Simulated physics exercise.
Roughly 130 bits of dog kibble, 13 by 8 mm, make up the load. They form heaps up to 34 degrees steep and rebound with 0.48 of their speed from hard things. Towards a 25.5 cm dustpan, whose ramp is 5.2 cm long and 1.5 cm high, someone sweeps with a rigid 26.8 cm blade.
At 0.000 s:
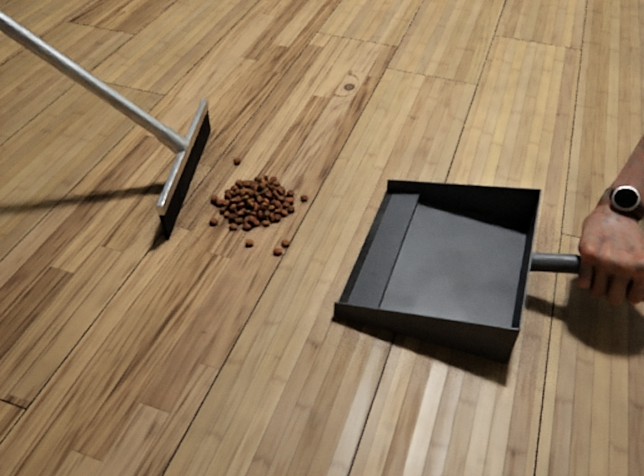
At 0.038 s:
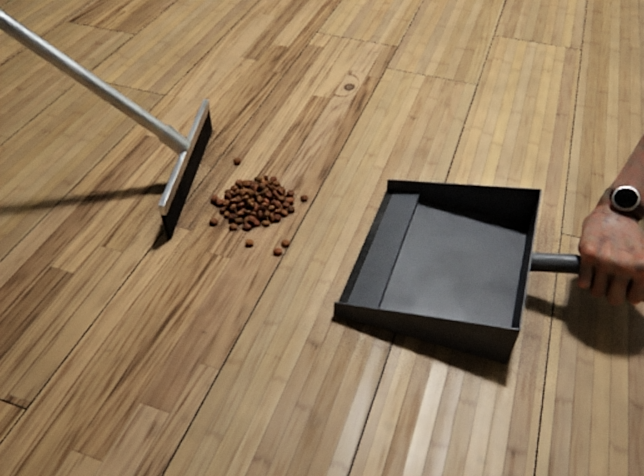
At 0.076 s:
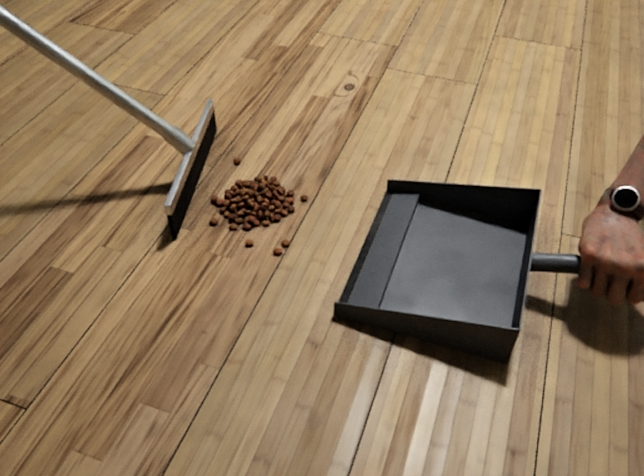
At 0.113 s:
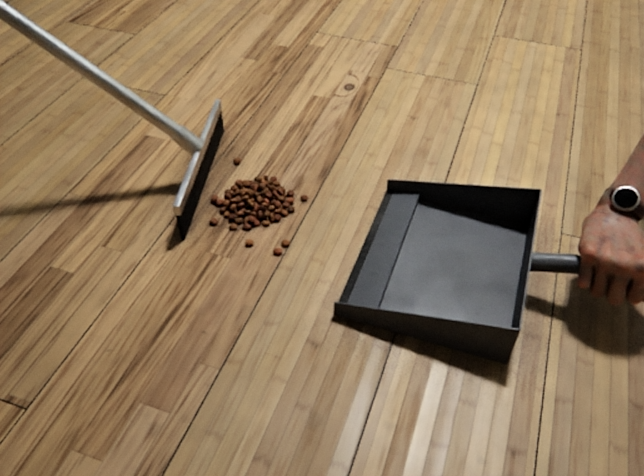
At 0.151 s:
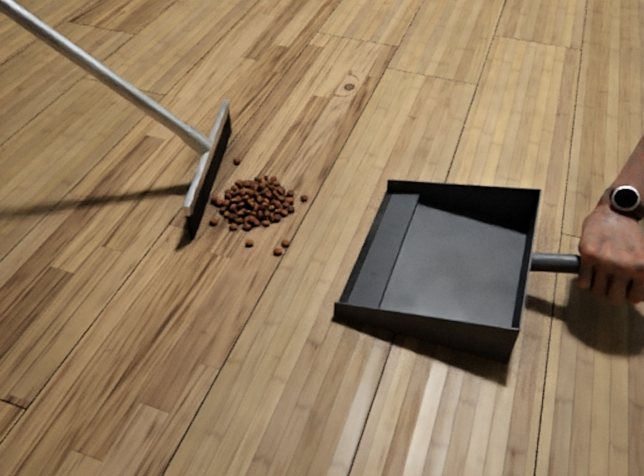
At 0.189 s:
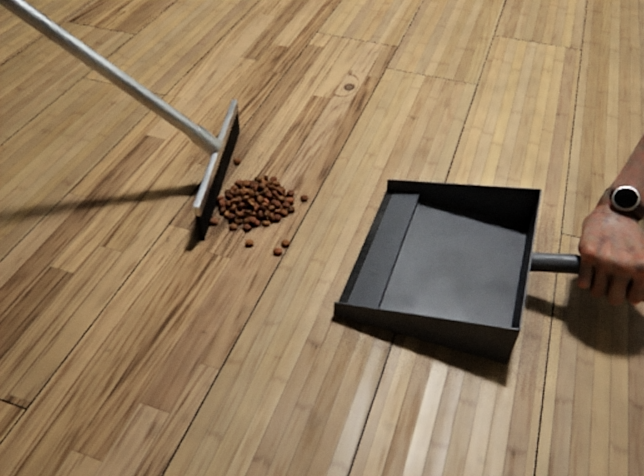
A flat-bladed sweeper on a pale metal pole starts left of a small heap of brown kibble on a wooden floor, then slides right across the bare boards. It closes the gap and meets the heap's left edge, while a hand at the right holds a dark dustpan still.
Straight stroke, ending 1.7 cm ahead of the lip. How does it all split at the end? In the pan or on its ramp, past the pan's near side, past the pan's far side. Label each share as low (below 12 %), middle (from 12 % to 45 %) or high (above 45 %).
Pan - middle; near side - low; far side - middle.
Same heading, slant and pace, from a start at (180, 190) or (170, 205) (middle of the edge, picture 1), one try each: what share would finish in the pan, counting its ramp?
First try about 15 per cent, second about 10 per cent.
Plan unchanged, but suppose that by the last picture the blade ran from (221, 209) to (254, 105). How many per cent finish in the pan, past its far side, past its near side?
Split: Pan = 25, far = 30, near = 0.
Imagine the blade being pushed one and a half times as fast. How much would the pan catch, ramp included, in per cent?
Then about 25 per cent.
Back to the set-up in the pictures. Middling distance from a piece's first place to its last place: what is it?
About 18 cm.
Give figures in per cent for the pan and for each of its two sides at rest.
Final shares - pan: 20%, near side: 0%, far side: 20%.
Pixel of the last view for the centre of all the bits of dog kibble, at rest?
Approximately (373, 205) in the last picture.
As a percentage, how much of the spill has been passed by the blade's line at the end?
My guess is close to 5 per cent.
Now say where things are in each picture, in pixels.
In the first frame, blade from (161, 210) to (205, 106), moved 0.0 cm, 0 of the pieces shifted so far; middle of the pieces at (257, 200); pan at (453, 270).
In the second frame, blade from (163, 210) to (207, 106), moved 0.3 cm, 0 of the pieces shifted so far; middle of the pieces at (257, 200).
In the third frame, blade from (169, 211) to (211, 106), moved 1.1 cm, 0 of the pieces shifted so far; middle of the pieces at (257, 200).
In the fourth frame, blade from (178, 211) to (219, 106), moved 2.3 cm, 0 of the pieces shifted so far; middle of the pieces at (257, 200).
In the fifth frame, blade from (188, 211) to (227, 107), moved 3.7 cm, 0 of the pieces shifted so far; middle of the pieces at (257, 200).
In the sixth frame, blade from (198, 211) to (235, 107), moved 5.1 cm, 3 of the pieces shifted so far; middle of the pieces at (257, 200); pan at (453, 270). Its pace works out near 0.37 m/s, heading 17 degrees away from the viewer's side.
After 0.48 s, middle of the blade 15 cm from the lip; 0 % over the lip, far side 0 %, near side 0 %.
Then, at 0.67 s, middle of the blade 9 cm from the lip; 0 % over the lip, far side 10 %, near side 0 %.
After 0.98 s, middle of the blade 5 cm from the lip; 20 % over the lip, far side 20 %, near side 0 %.
By 1.4 s all is still; pan 20 %, near side 0 %, far side 20 %, in front of the lip or behind the blade 60 %.
